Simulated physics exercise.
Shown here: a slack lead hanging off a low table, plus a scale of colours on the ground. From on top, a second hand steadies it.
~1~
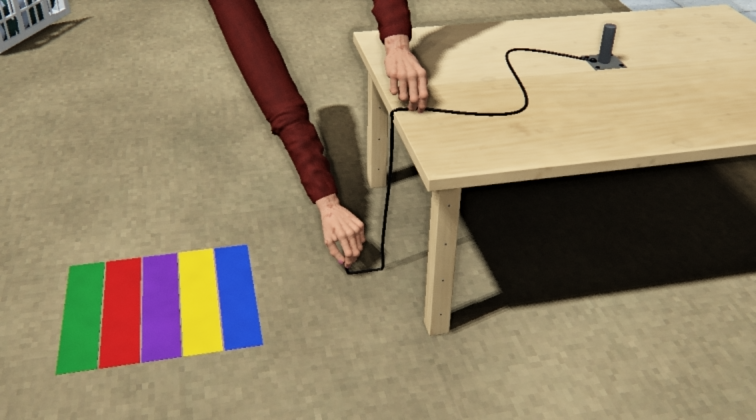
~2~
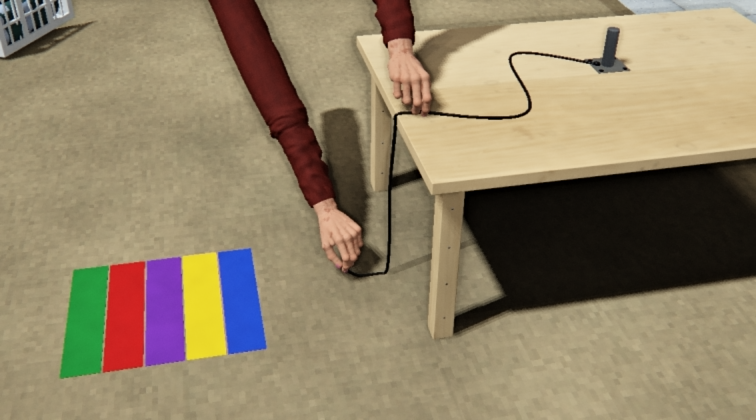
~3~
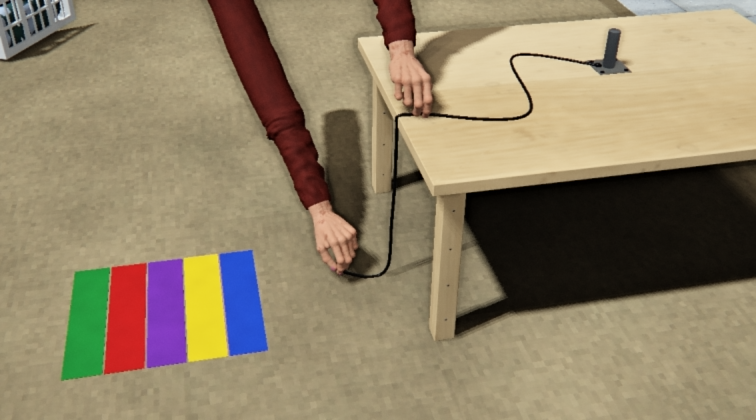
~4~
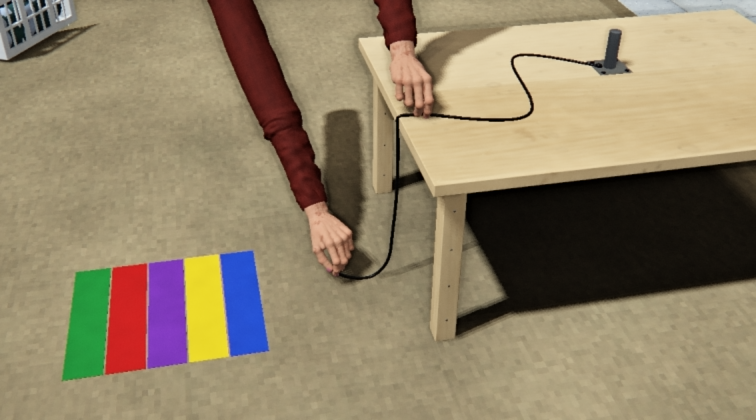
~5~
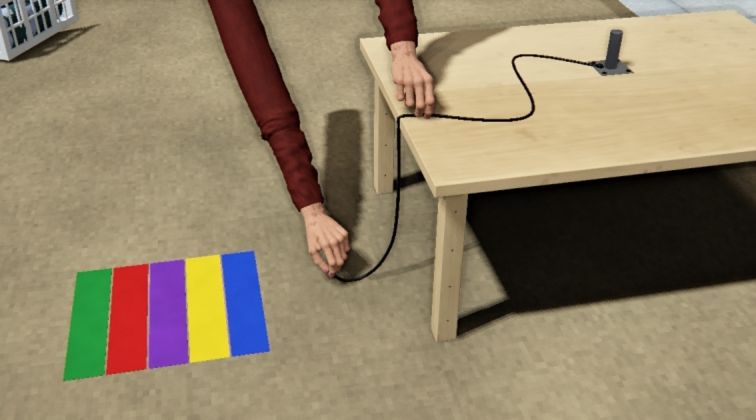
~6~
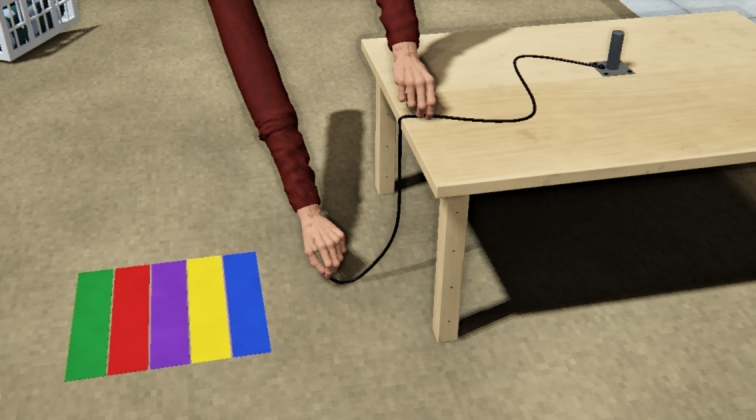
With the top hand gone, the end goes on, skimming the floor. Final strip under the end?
Green.
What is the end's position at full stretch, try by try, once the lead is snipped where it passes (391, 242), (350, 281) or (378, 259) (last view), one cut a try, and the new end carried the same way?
(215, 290), (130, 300), (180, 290).
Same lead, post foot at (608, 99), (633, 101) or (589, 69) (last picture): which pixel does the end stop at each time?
Try by try: (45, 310), (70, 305) and (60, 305).
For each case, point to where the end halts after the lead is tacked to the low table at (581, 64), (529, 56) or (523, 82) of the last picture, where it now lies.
Approximately at (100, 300), at (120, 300) and at (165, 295), in that order.
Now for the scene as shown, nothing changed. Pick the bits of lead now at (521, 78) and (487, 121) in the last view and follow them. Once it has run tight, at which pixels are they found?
Point one: (481, 91); point two: (360, 129).
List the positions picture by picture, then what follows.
End (345, 263); blue (241, 327); yellow (202, 333); purple (161, 339); red (120, 344); green (78, 350), in the first frame.
End (343, 267); lead through (558, 57) (514, 70) (526, 113) (434, 113) (391, 168) (389, 247), in the second frame.
End (337, 270), in the third frame.
End (333, 271); lead through (560, 59) (516, 72) (528, 115) (436, 116) (398, 169) (391, 249), in the fourth frame.
End (329, 272), in the fifth frame.
End (326, 273); lead through (563, 60) (518, 74) (530, 116) (438, 117) (400, 171) (386, 249), in the sixth frame.
Soon after, end near (168, 293); over purple.
Then, end near (119, 300); over red.
At full stretch, end near (89, 304); over green. It gets as far as the green strip.
